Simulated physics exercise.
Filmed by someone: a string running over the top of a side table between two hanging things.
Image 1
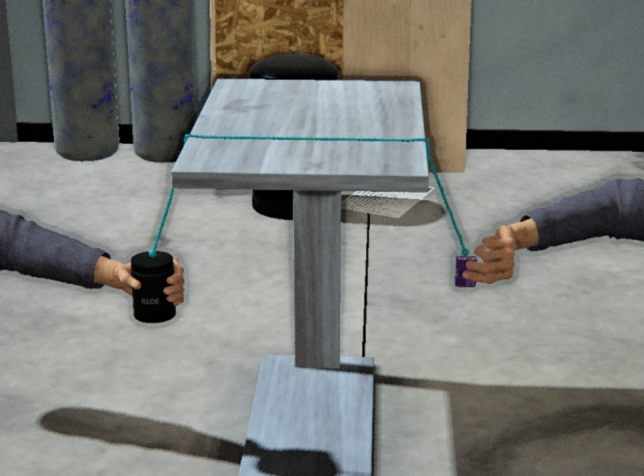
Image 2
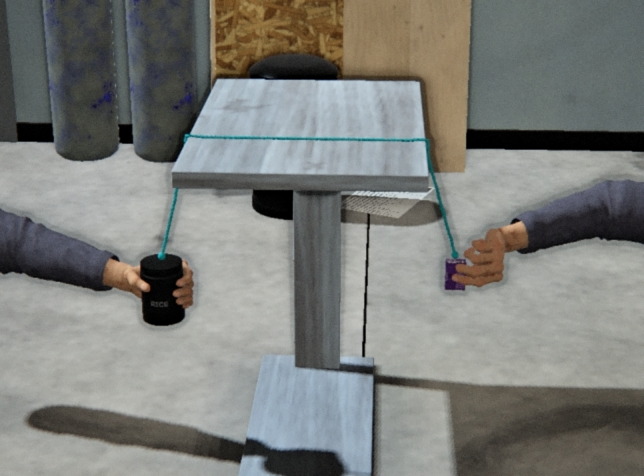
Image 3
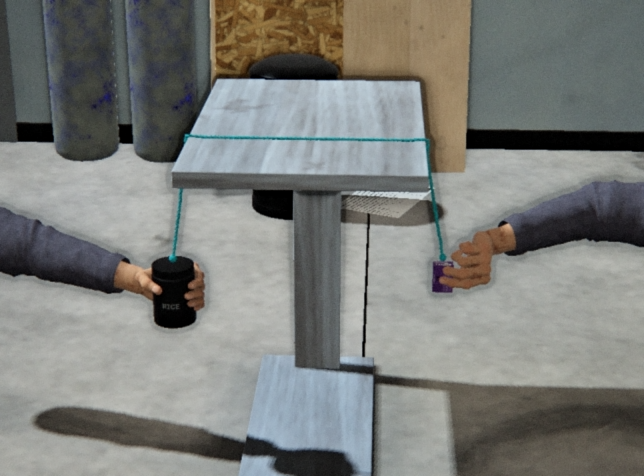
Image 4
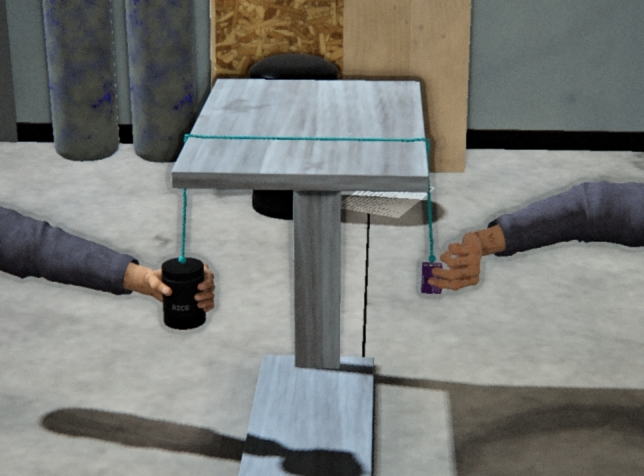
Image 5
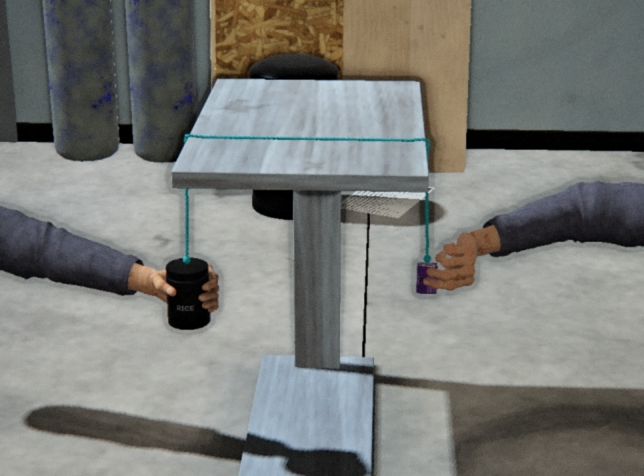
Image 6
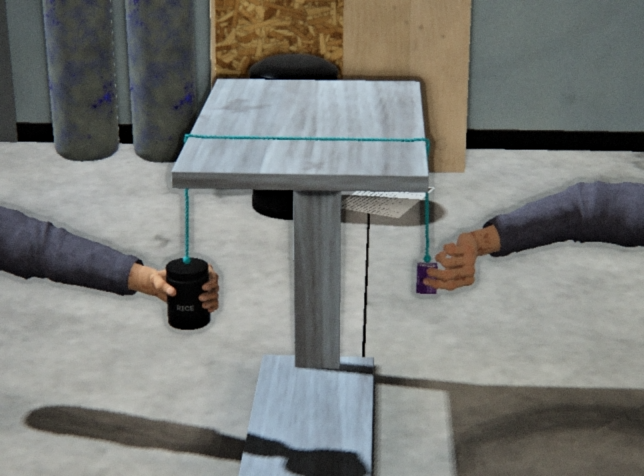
In a workshop, two hands moving a black jar and small purple box, tied by teal string over a table, inward, then pausing.
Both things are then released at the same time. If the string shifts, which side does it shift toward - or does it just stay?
It shifts toward the left.
Then, 0.38 s past the final frame, left jar down on the floor near (191, 433); right matchbox pulled up onto the top.
Then, 0.72 s past the final frame, left jar down on the floor near (138, 437); right matchbox down on the floor.
When it is over, left jar down on the floor near (126, 442); right matchbox down on the floor. The string goes down on the left.
